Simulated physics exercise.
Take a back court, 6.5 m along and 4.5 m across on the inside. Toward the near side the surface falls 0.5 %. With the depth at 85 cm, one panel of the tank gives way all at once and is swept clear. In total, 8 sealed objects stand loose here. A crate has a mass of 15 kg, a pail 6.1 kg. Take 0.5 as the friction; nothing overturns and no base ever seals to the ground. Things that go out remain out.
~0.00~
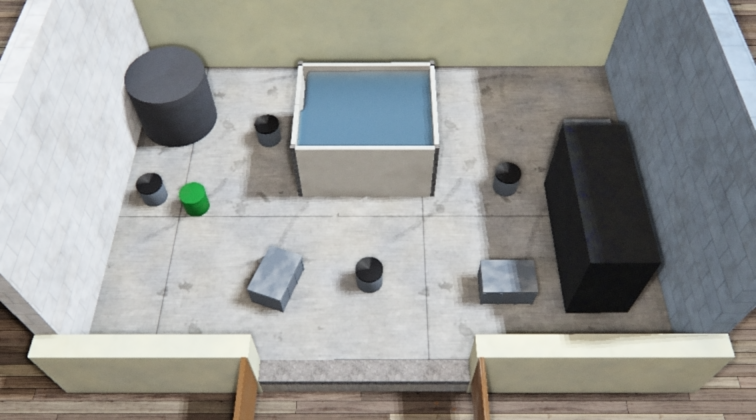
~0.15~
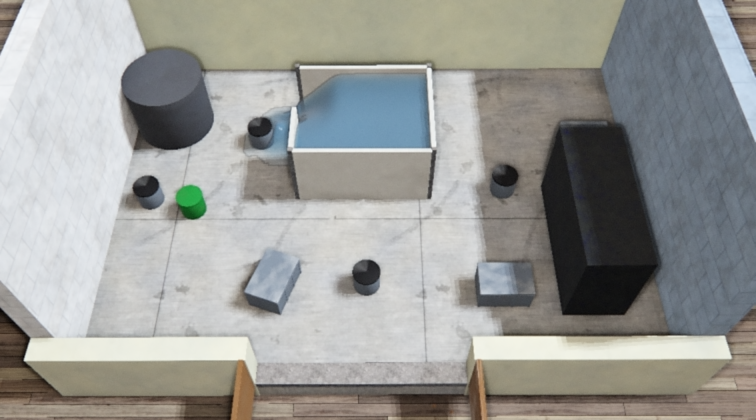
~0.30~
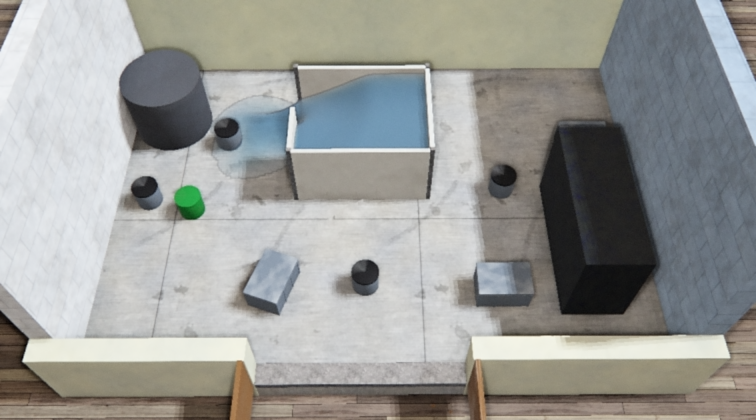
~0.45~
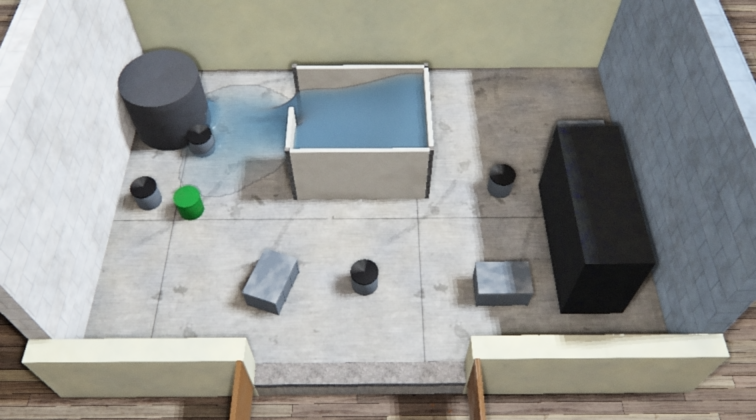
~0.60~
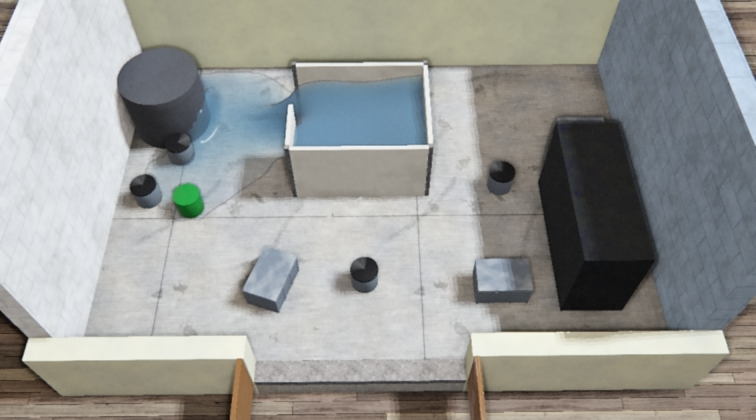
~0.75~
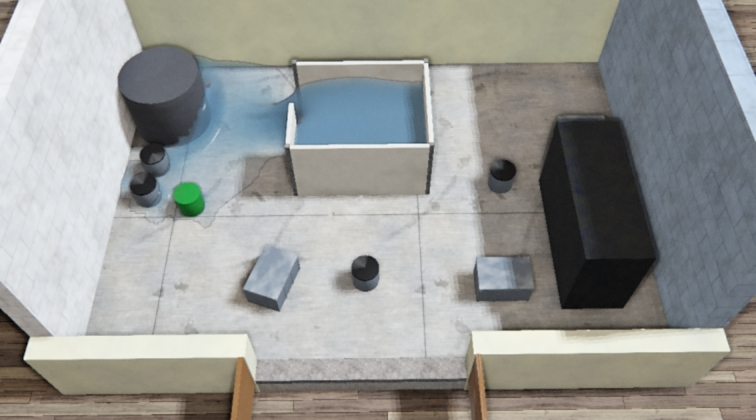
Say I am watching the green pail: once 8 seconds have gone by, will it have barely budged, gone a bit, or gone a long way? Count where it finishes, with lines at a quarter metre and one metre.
The move is big.
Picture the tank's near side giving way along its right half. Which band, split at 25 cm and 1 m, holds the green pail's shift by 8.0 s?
So, for the green pail: It holds steady.
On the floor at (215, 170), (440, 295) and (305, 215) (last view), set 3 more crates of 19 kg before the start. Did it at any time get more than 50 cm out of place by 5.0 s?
Going one by one: Too far, not far enough, not far enough.
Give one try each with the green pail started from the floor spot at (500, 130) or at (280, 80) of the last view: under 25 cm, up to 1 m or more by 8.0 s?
Well, the first time it keeps still, and the second time it covers a big distance.
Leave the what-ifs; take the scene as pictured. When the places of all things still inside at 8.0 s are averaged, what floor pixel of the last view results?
The centre sits near (458, 242).
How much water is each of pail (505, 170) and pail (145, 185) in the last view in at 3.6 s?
Depths: Near 0 cm, then near 8 cm.
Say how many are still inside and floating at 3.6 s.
At that instant the tally stands at 1.
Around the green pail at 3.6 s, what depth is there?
I'd put it at about 4 cm.
After 1.6 s the green pail is near (180, 207), 0.2 m from its start, aground; 0 of 8 are out; 1 afloat.
After 3.6 s the green pail is near (180, 245), 0.7 m from its start, aground; 0 of 8 are out; 1 afloat.
After 5.6 s the green pail is near (192, 309), 1.6 m from its start, afloat; 0 of 8 are out; 1 afloat.
After 8.0 s the green pail is near (365, 277), 2.4 m from its start, aground; 1 of 8 are out; 2 afloat.
